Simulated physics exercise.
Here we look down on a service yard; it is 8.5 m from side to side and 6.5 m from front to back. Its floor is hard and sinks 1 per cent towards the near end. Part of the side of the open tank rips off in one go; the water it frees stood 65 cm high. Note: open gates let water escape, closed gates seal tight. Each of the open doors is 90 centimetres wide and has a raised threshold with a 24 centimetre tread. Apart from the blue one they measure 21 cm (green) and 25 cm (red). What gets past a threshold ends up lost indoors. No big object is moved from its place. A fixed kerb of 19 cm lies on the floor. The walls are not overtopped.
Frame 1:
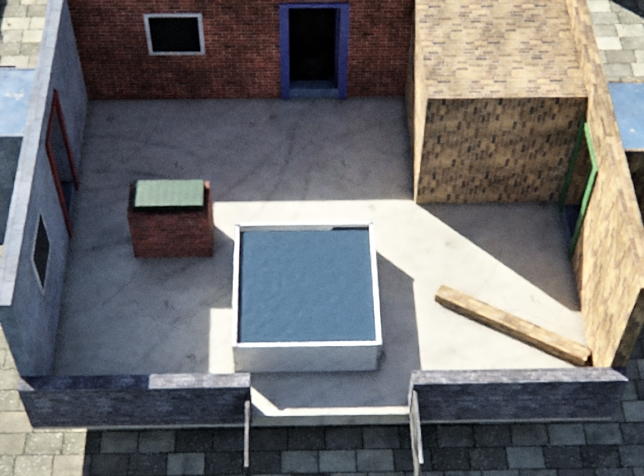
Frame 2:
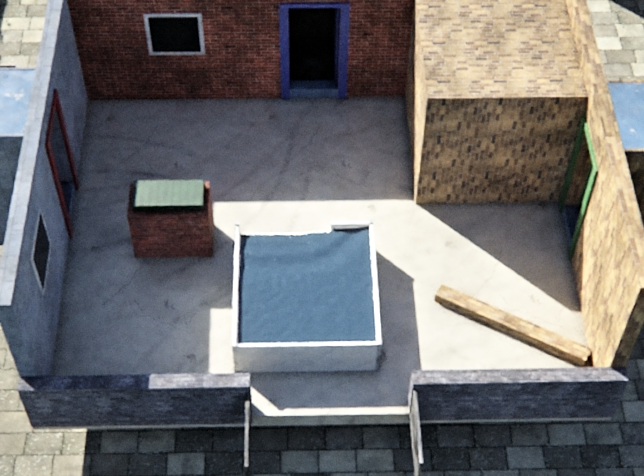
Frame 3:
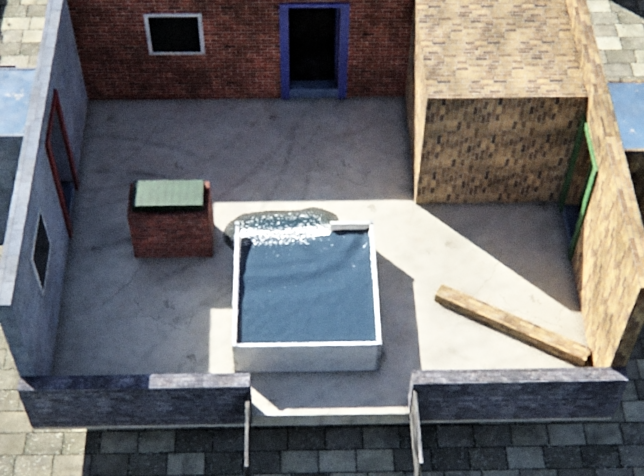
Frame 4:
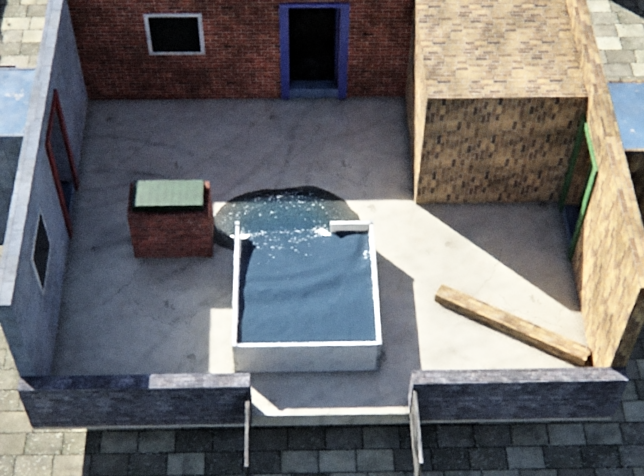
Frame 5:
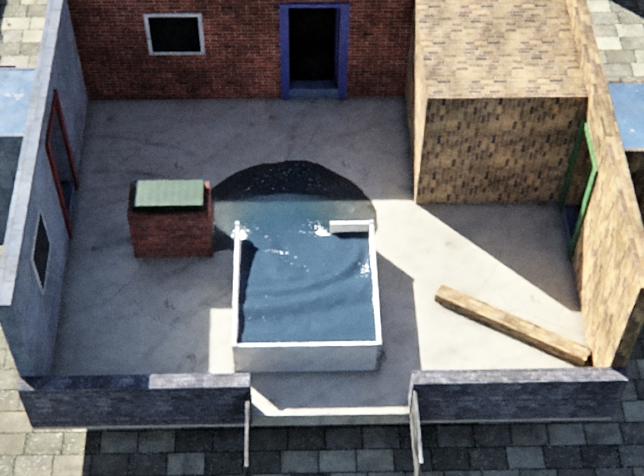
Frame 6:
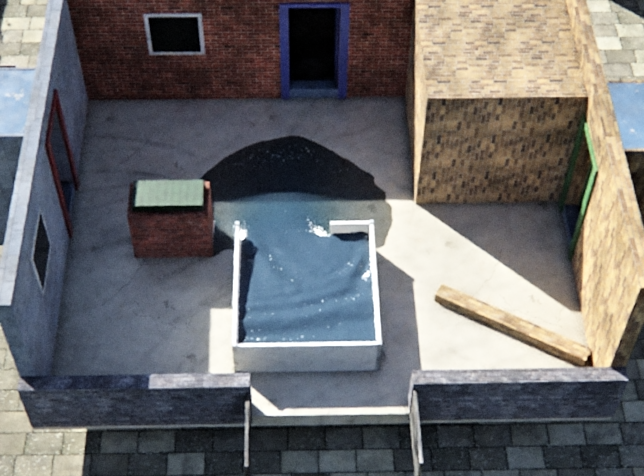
At first, a square open tank of blue water stands whole and still in a walled yard, with a low brick block to its left. Then most of its far side gives way, and water pours out in a foaming sheet, spreading in a widening dark fan across the pale floor towards the brick wall with the blue door.
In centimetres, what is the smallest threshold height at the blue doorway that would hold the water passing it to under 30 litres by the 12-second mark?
Close to 21 cm is just enough.
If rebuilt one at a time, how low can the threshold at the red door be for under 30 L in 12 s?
Red would need about 6.5 cm on its own.
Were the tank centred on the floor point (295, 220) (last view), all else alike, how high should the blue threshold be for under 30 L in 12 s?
That setup calls for roughly 29 cm.
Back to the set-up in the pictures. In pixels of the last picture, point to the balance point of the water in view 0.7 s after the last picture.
I'd say around (299, 261).
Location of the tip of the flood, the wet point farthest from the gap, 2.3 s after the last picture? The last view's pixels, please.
Around (89, 100).
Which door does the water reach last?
Answer: The green door.
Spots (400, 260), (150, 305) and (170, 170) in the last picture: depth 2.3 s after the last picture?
Roughly 0, then 0, then 4 cm.
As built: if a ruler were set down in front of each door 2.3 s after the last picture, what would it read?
Depths, in cm - green: 0, red: 1, blue: 25.
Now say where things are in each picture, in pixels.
The first frame shows the open tank at (306, 284) is whole and still, 65 cm deep; the blue door at (314, 58) is dry.
In the second frame, the front is at a hidden place, 0.3 m from the gap on the far side; 0.4 m2 of floor is wet, 65 cm left at the back.
In the third frame, water pours out on the far side and has run 0.8 m, to (306, 212); about 11 cm deep outside, 65 cm at the back.
In the fourth frame, the front is at (288, 191), 1.3 m from the gap on the far side; 2.5 m2 of floor is wet, 65 cm left at the back.
In the fifth frame, water pours out on the far side and has run 1.9 m, to (285, 166); about 7 cm deep outside, 65 cm at the back.
In the sixth frame, the gap is on the far side, the front 2.5 m out at (285, 141); the back of the open tank holds 63 cm; 1.1 m in a straight line remain to the blue door at (314, 58).
Then, 0.7 s after the last picture water covers 30 % of the floor, deepest (34 cm) near (271, 243); 22 cm at the blue door, 0 litres in over its 22 cm threshold.
Then, 2.3 s after the last picture water covers 40 % of the floor, deepest (37 cm) near (99, 100); 25 cm at the blue door, 16 litres in over its 22 cm threshold.
Then, 11.3 s after the last picture water covers 95 % of the floor, deepest (14 cm) near (48, 405); 6 cm at the blue door, 20 litres in over its 22 cm threshold.
At the blue door as built, the water peaked near 27 cm, 1.3 s after the last picture.
With a threshold of 17 cm, 73 litres would have come in within the 12 s; with 23 cm, 14 litres. So under 30 litres takes about 21 cm.
